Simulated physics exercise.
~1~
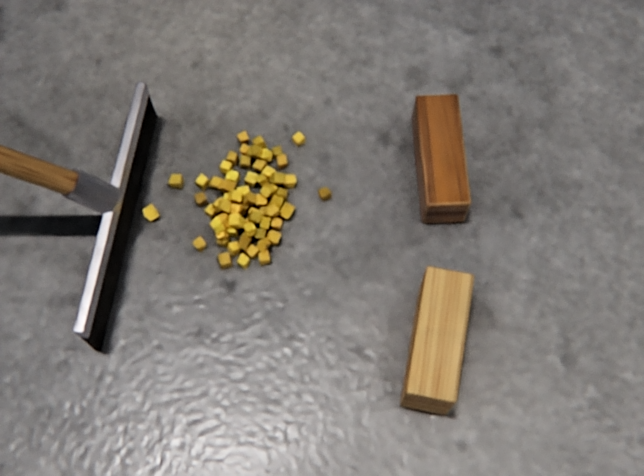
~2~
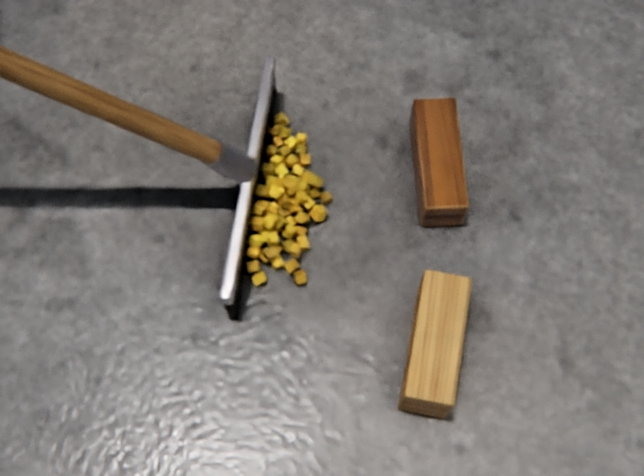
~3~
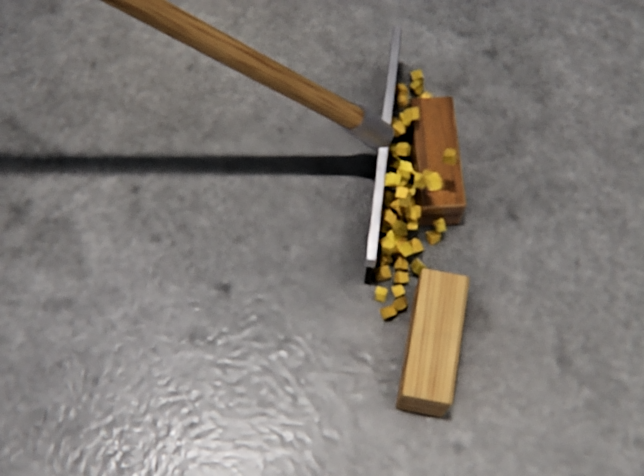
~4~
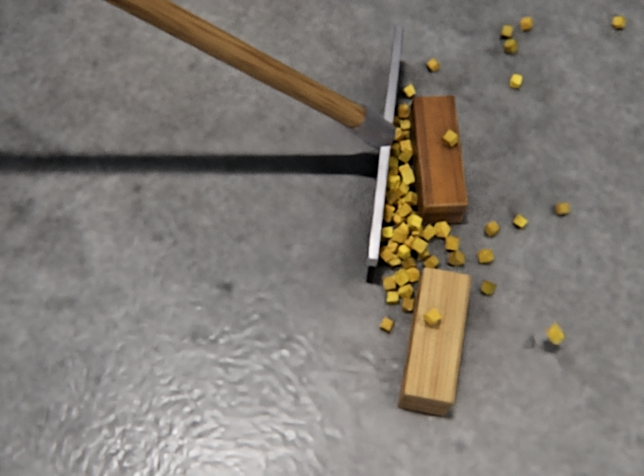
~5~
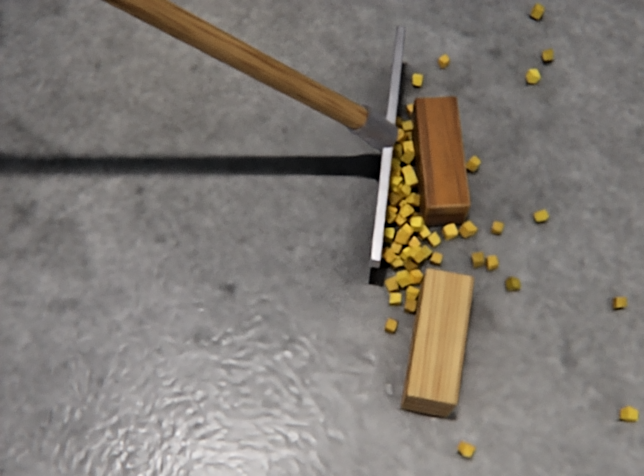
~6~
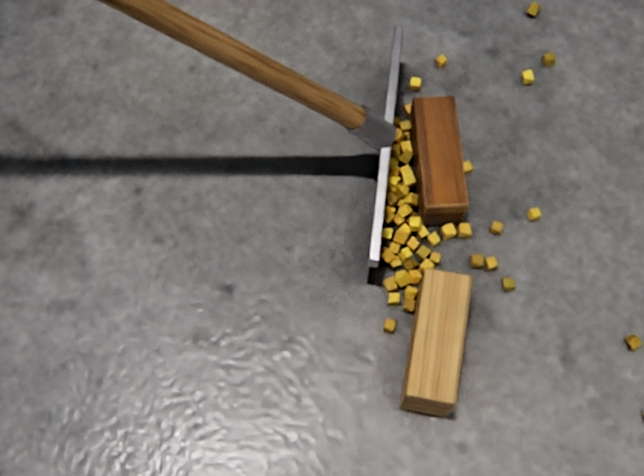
On a mottled grey floor, a loose heap of small yellow cubes lies between a wooden-handled squeegee on the left and two fixed wooden blocks on the right, one reddish-brown and one pale. The squeegee slides right and gathers the cubes against its blade. It pushes them up to the blocks and halts just short, squeezing the pile against the darker one. Several cubes hop onto the blocks or scatter beyond them. The blade stays still as the strays settle or roll off, leaving most cubes packed before the blocks, with some in and past the gap.
